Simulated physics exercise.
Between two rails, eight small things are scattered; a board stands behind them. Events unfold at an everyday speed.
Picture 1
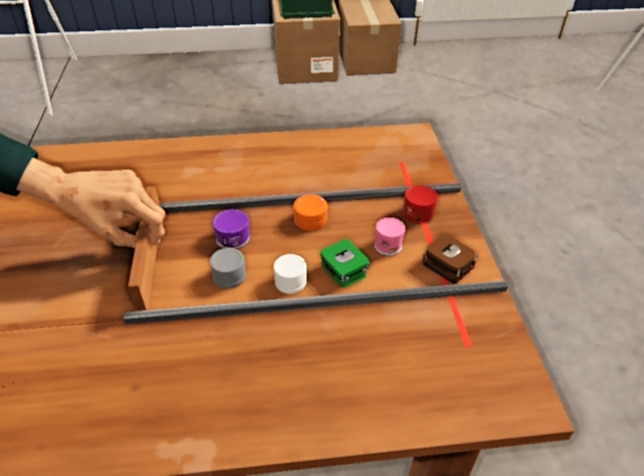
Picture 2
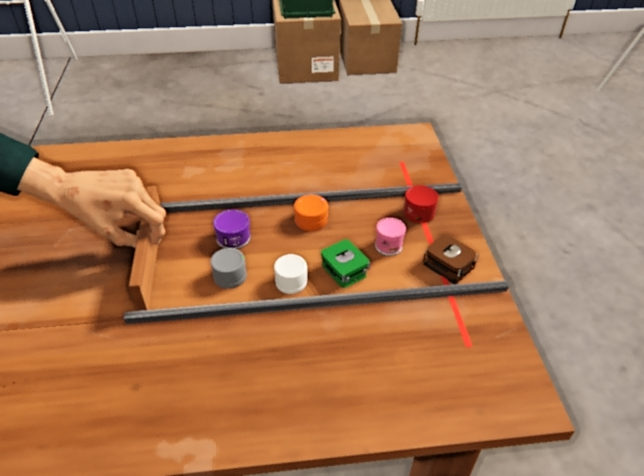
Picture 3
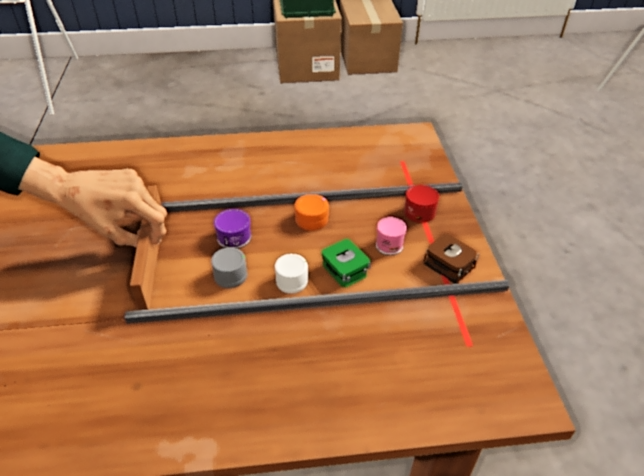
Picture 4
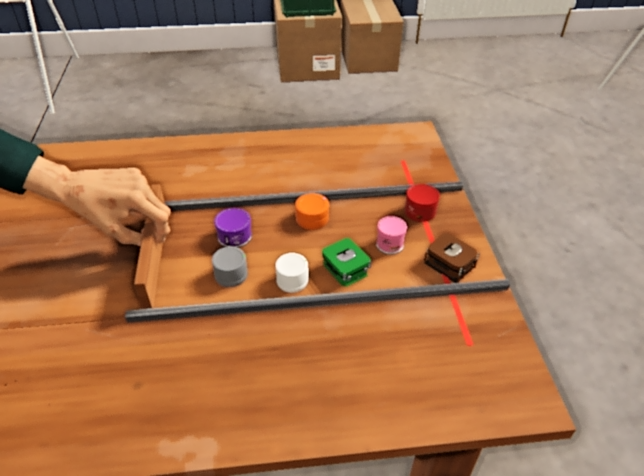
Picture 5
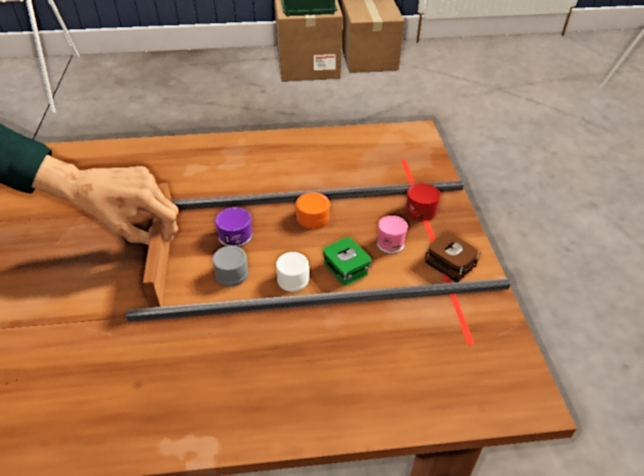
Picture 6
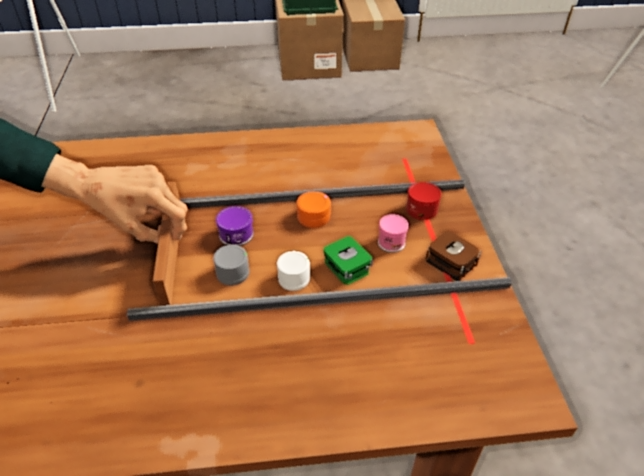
A hand slid a wooden board slowly to the right between two rails on a table, while the small colorful tubs, lids and cases scattered in front of it stayed practically still.
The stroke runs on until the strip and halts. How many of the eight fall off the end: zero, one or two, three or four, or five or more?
Drops: Fewer than three, some.
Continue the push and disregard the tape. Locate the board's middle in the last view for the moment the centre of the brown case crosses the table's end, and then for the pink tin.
Its middle is around (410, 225) and around (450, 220).
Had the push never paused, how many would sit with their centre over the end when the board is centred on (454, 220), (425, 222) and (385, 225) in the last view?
Per position: 4 / 1 / 0.
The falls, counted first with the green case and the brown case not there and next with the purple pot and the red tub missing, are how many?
The count is 0 in one try and 1 in the other, in that order.
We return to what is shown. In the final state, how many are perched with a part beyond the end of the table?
The number would be 2.
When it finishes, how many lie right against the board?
4 in contact.
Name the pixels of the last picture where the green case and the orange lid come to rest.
One ends up near (491, 254) and the other near (437, 194).
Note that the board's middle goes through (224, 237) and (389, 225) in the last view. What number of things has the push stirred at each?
I get 2 at the one place and 8 at the other.
A little later, none off yet; brown case at rest near (453, 256); red tub at rest near (423, 201); pink tin at rest near (393, 234).
Next, none off yet; brown case at rest near (453, 256); red tub at rest near (423, 201); pink tin moving near (396, 233).
When it is over, the number that fall off is one or two; down, brown case.
